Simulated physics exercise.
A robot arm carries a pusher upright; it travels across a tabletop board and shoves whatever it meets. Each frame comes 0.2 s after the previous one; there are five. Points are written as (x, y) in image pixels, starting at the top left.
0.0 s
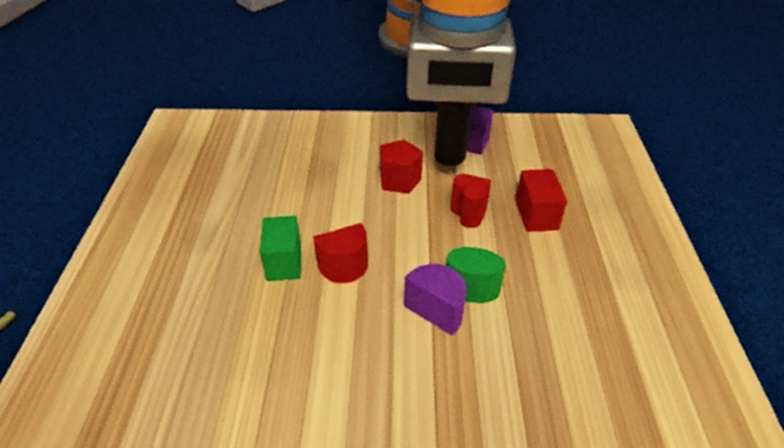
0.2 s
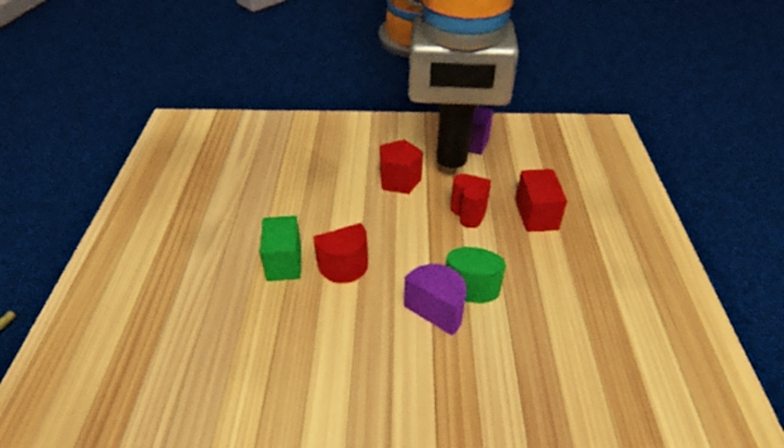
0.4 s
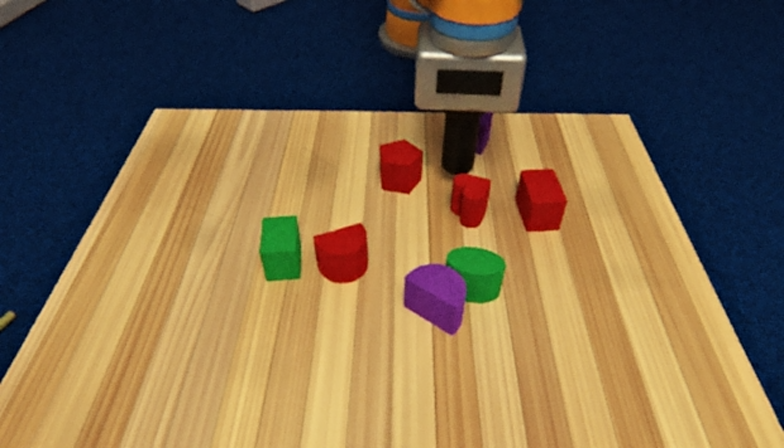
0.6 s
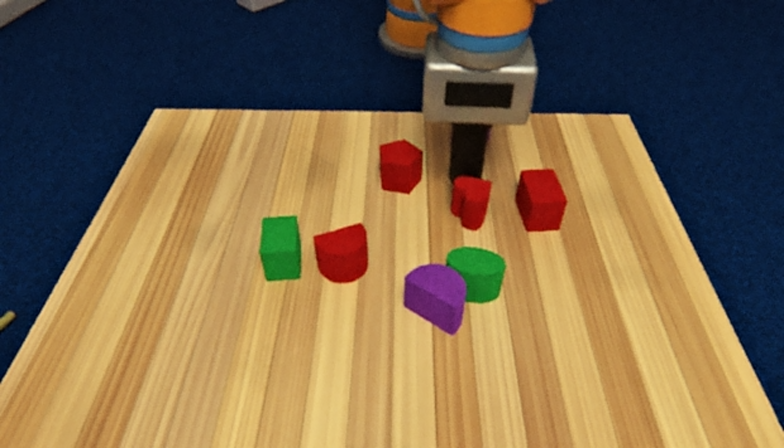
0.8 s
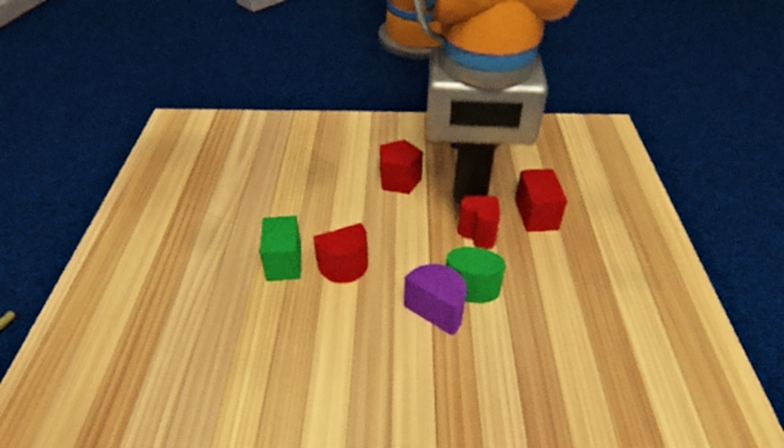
A robot arm with a black pusher edges forward from the far side of a striped wooden board on blue carpet, seen from above by a still camera. Red blocks, one heart-shaped, sit around it, with a green block at left and a purple half-round beside a green elliptical block nearer. The pusher drifts slightly right, then nudges the red heart a little nearer and rightward.
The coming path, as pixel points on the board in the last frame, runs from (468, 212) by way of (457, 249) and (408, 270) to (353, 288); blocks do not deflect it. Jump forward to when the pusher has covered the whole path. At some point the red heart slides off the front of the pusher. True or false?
The claim holds.
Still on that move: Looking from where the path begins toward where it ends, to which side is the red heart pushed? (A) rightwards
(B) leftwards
Answer: B.
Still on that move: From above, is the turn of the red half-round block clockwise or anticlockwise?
It swings round clockwise.
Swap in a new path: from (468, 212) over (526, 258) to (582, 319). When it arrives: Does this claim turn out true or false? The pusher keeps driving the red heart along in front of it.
That statement is not accurate.
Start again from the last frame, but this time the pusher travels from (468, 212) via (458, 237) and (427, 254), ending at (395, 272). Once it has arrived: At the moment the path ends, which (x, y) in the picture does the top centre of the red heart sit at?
My best guess is (486, 226).
The first path, step by step. One third of the way, pusher at (458, 233); red heart at (492, 235), turned 55° anticlockwise.
Two thirds of the way, pusher at (407, 254); red heart at (492, 235), turned 55° anticlockwise.
At the end, pusher at (352, 272); red half-round block at (318, 239), turned 30° clockwise; green elliptical block in place; red heart at (492, 235), turned 55° anticlockwise.
